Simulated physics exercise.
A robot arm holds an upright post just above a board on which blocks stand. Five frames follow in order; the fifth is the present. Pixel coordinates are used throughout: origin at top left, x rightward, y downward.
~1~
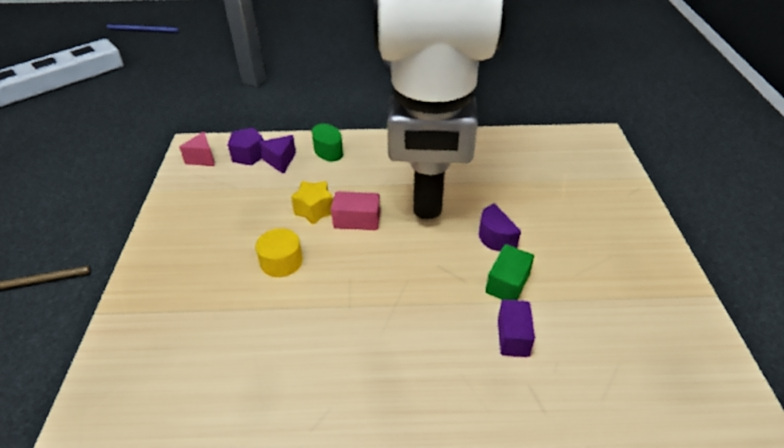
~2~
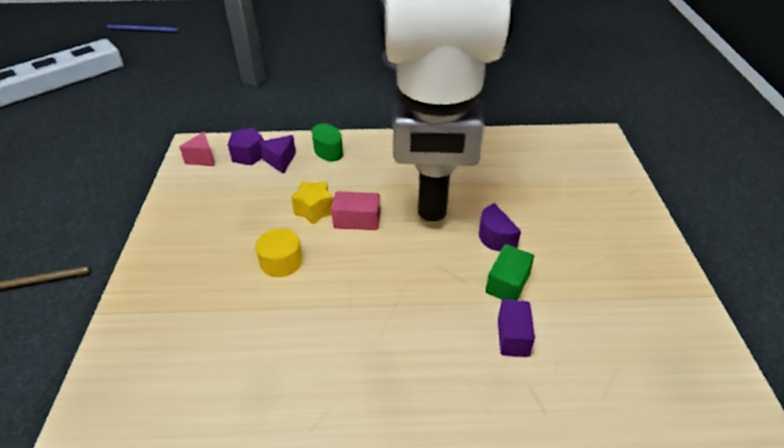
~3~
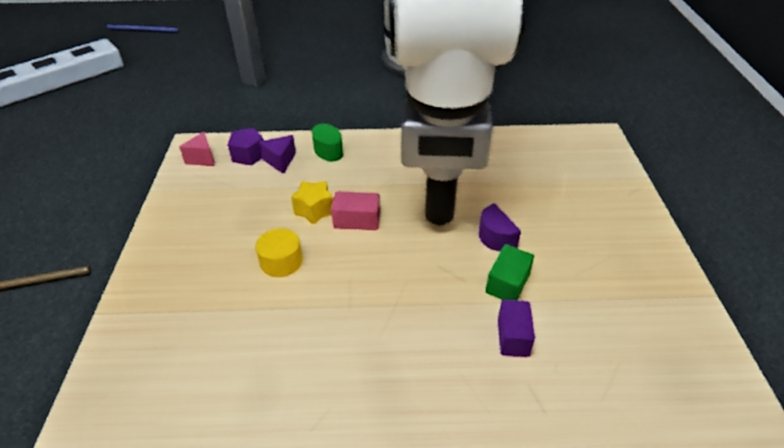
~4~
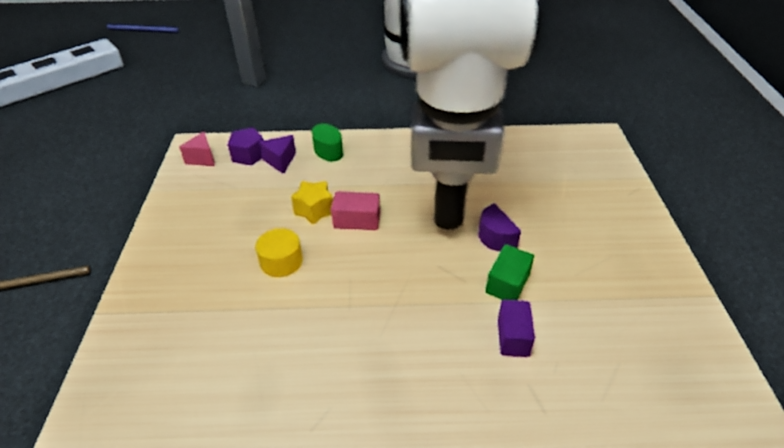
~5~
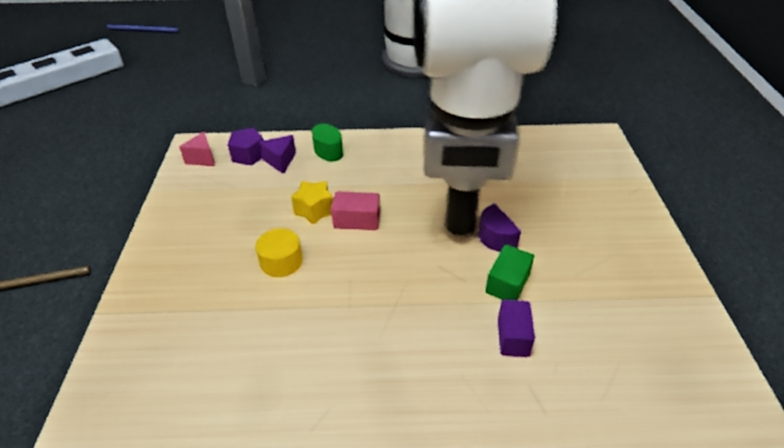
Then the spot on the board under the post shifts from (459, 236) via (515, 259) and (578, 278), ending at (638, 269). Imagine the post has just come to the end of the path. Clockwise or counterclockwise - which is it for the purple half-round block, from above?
It ends up turned anticlockwise.
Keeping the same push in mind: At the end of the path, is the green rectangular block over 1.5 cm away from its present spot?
That would be a yes.
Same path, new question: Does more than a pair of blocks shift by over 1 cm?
In short: No.
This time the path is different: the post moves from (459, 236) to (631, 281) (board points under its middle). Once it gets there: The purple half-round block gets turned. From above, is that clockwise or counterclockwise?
It ends up turned anticlockwise.
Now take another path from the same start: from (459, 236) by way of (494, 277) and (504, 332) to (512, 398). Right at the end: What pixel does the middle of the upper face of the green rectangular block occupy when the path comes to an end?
Answer: (545, 293).
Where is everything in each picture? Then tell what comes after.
In the first frame, post tip (428, 210); block tops, purple half-round block (498, 220); green rectangular block (512, 264); purple rectangular block (518, 318).
In the second frame, post (433, 212); blocks unchanged.
In the third frame, post (439, 215); blocks unchanged.
In the fourth frame, post (449, 220); blocks unchanged.
In the fifth frame, post (460, 225); purple half-round block (498, 220); green rectangular block (512, 264); purple rectangular block (518, 318).
On the path given first. One third of the way, post (519, 249); purple half-round block (544, 226), turned 65° anticlockwise; green rectangular block (520, 272), turned 30° clockwise.
Two thirds of the way, post (584, 267); purple half-round block (547, 226), turned 70° anticlockwise; green rectangular block (527, 276), turned 65° clockwise.
At the end, post (643, 259); purple half-round block (547, 226), turned 70° anticlockwise; green rectangular block (527, 276), turned 65° clockwise; purple rectangular block in place.
